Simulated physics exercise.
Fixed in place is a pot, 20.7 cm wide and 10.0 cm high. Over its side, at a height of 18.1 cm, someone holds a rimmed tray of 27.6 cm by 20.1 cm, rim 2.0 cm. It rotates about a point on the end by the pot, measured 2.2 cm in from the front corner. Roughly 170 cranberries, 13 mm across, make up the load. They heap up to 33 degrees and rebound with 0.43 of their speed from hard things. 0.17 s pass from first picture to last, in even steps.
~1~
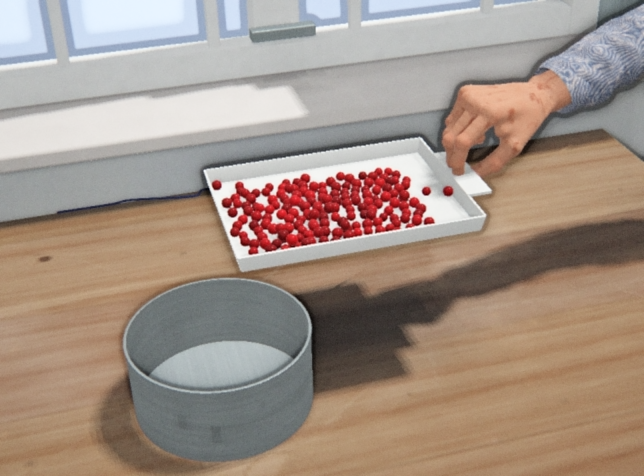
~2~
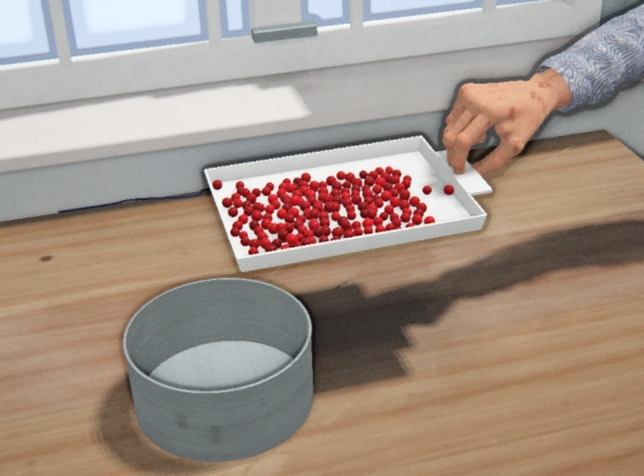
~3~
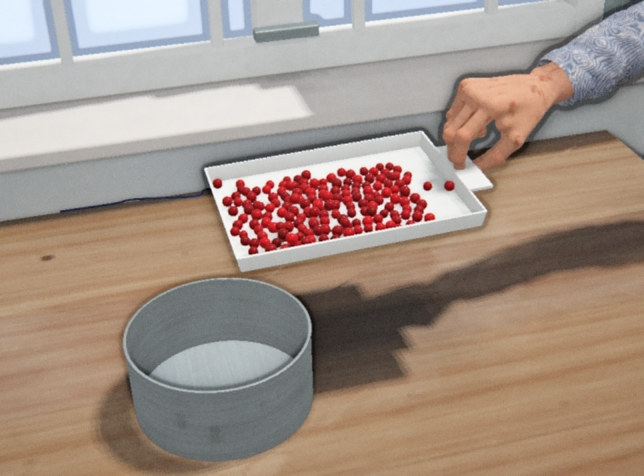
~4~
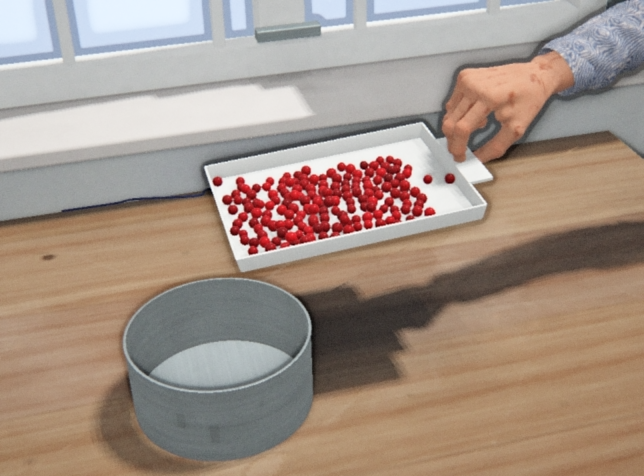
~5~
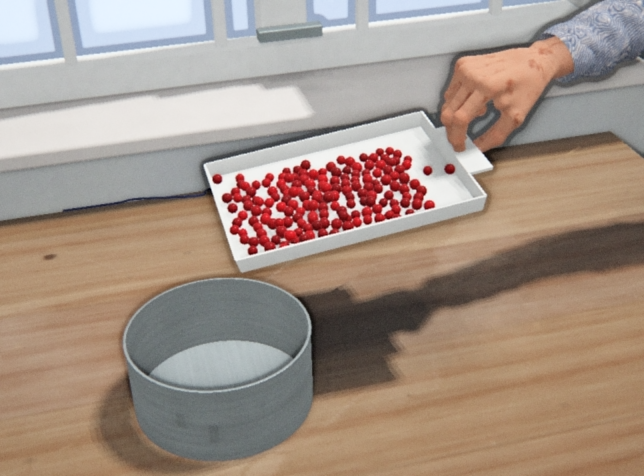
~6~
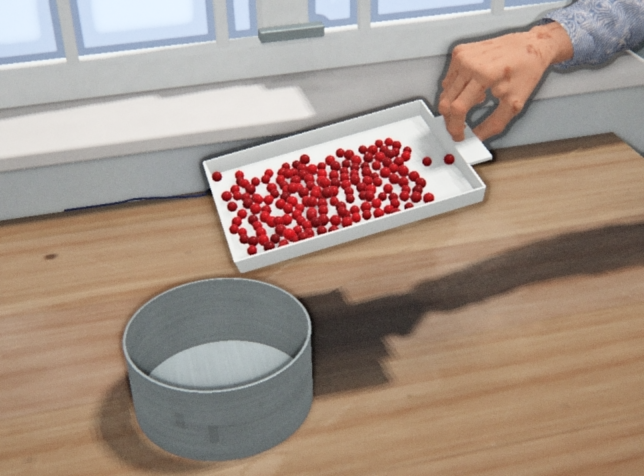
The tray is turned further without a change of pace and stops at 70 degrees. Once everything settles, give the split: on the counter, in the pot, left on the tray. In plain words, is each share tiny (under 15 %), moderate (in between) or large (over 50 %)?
At the end, counter: Looks set for a minimal amount; pot: Looks set for a minimal amount; tray: Looks set for the better part.
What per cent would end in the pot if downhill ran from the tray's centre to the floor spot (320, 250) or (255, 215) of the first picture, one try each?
Near 5 and 0 percent, in that order.
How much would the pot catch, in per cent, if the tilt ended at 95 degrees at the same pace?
Around 90 %, I reckon.
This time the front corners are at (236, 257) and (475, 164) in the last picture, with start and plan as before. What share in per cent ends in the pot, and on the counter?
Pot 10 % / counter 15 %.
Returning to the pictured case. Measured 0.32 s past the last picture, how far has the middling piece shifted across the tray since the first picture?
By then it sits near 3 cm from where it began.
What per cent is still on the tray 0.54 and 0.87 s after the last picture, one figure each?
The figures go 100 and then 95.
Then, 0.32 s after the last picture, tilt 39 degrees; the tray holds 100 %, the pot 0 %.
Then, 0.54 s after the last picture, tilt 59 degrees; the tray holds 100 %, the pot 0 %.
Then, 0.87 s after the last picture, tilt 70 degrees; the tray holds 95 %, the pot 5 %.
In the end, counter 0 %, pot 5 %, tray 95 %.
